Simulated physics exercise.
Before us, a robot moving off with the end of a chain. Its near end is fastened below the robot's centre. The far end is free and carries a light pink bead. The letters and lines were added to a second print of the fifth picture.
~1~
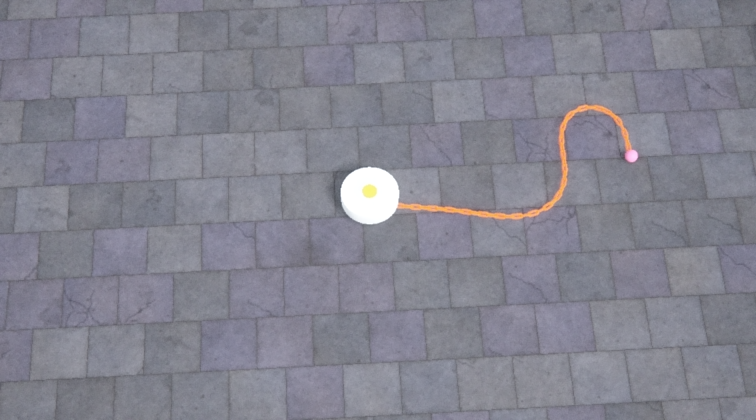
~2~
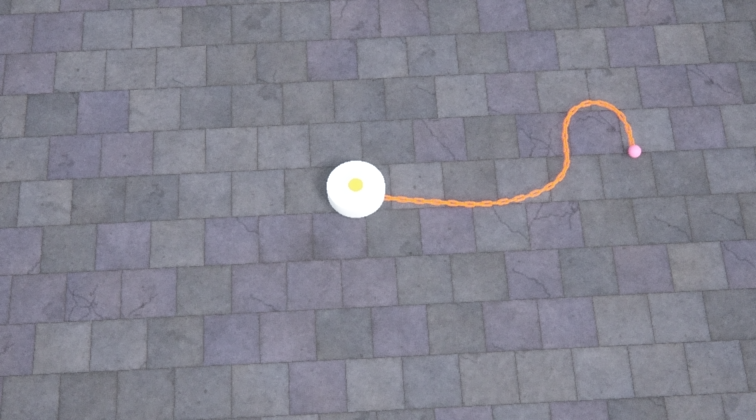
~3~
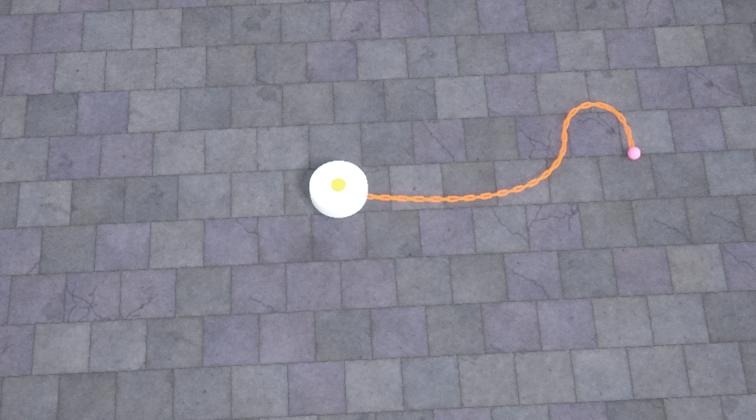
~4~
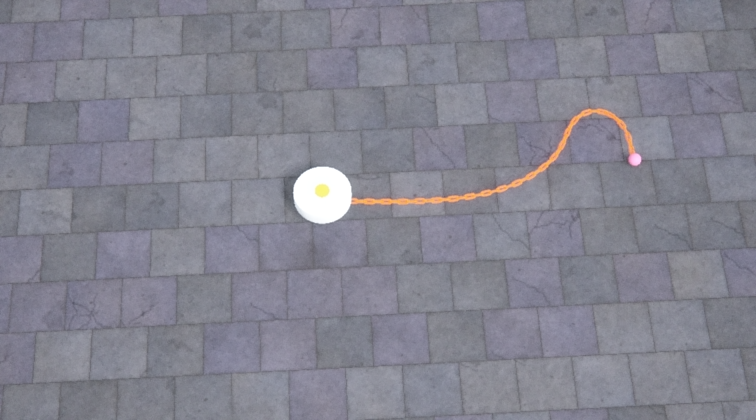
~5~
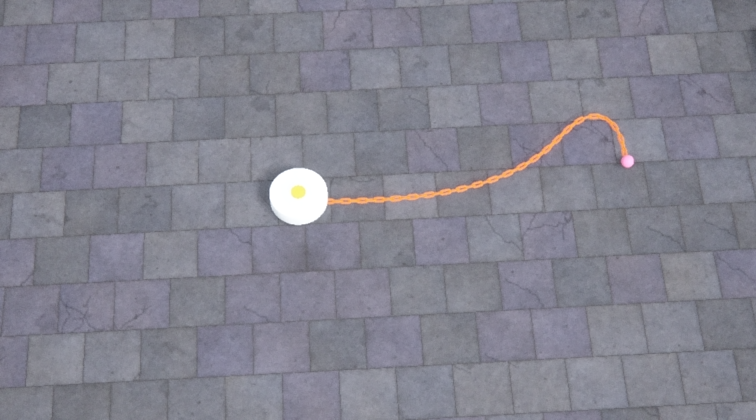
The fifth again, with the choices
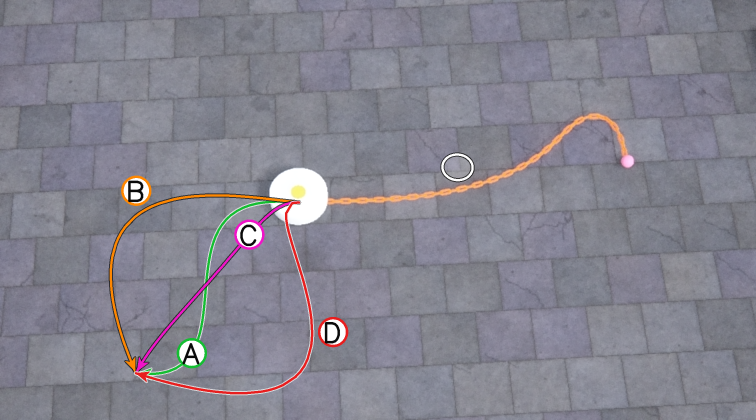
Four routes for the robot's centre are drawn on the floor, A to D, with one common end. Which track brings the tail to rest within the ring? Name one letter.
B is the one.
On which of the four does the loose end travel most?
That is B.
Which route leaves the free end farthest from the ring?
Route D.
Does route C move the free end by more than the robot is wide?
On that route, yes.
On the marked copy, A from (299, 202) via (207, 274) to (138, 373); B from (299, 202) via (135, 217) to (135, 371); C from (299, 202) via (214, 276) to (137, 371); D from (299, 202) via (308, 359) to (136, 373); the ring at (458, 167).
Taking B. A third of the way, robot (170, 195), middle of the chain (374, 178), free end (567, 152).
Two thirds of the way, robot (110, 286), middle of the chain (294, 196), free end (486, 162).
When it is over, robot (134, 369), middle of the chain (273, 224), free end (458, 165); the free end is on the ring.
As for the rest, A leaves the free end at (486, 169); C leaves the free end at (487, 172); D leaves the free end at (502, 195).
